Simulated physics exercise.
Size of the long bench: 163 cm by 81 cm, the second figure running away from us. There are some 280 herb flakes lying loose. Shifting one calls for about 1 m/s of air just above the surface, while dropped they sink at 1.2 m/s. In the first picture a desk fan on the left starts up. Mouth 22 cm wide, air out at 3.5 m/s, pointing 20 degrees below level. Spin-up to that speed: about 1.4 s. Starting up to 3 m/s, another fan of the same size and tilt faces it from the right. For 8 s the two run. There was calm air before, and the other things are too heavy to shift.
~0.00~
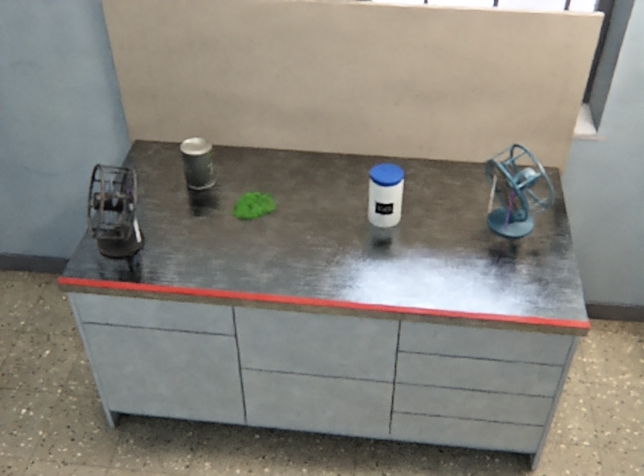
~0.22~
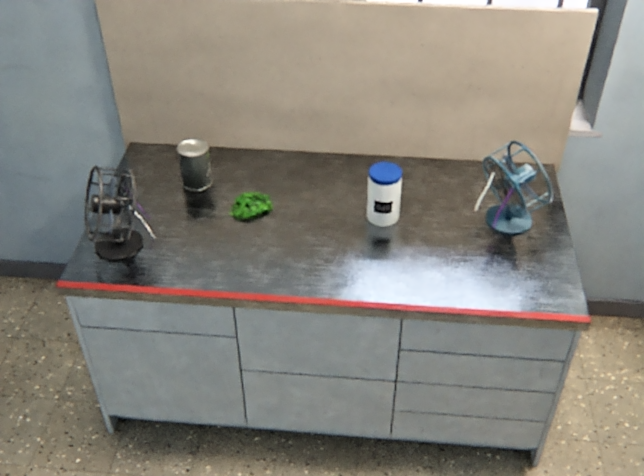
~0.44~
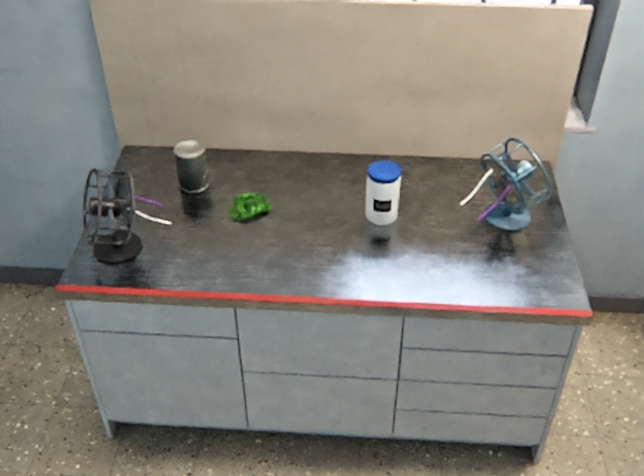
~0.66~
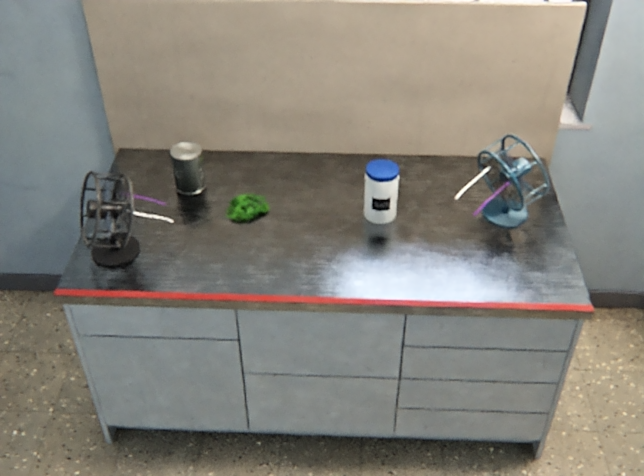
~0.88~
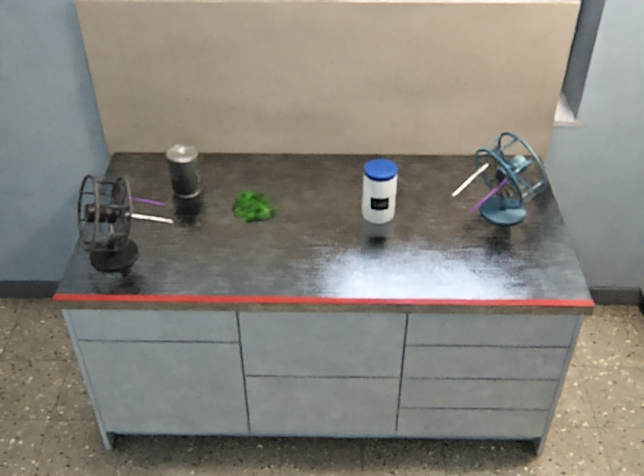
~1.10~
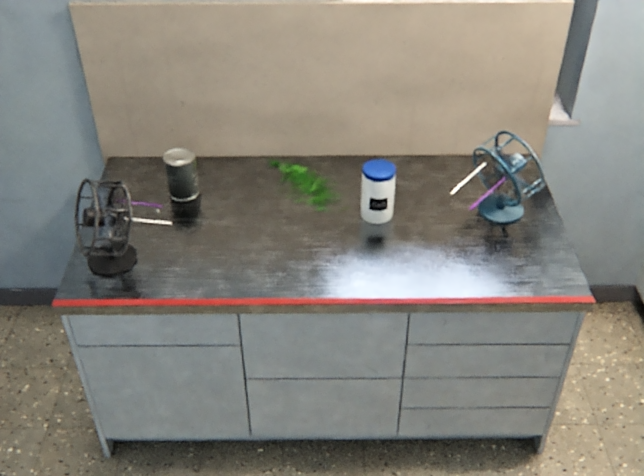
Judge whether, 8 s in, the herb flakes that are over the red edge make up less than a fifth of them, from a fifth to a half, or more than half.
They make up less than a fifth.
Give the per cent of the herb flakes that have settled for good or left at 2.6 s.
Near 100 %.
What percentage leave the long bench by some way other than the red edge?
Roughly 100 per cent.
After 1.6 s the count stands so, 0 % are over the red edge; the middle of those left on the top is near (477, 153).
After 2.6 s the count stands so, 0 % are over the red edge.
After 4.4 s the count stands so, 0 % are over the red edge.
After 8.0 s, at the end, 0 % are over the red edge.
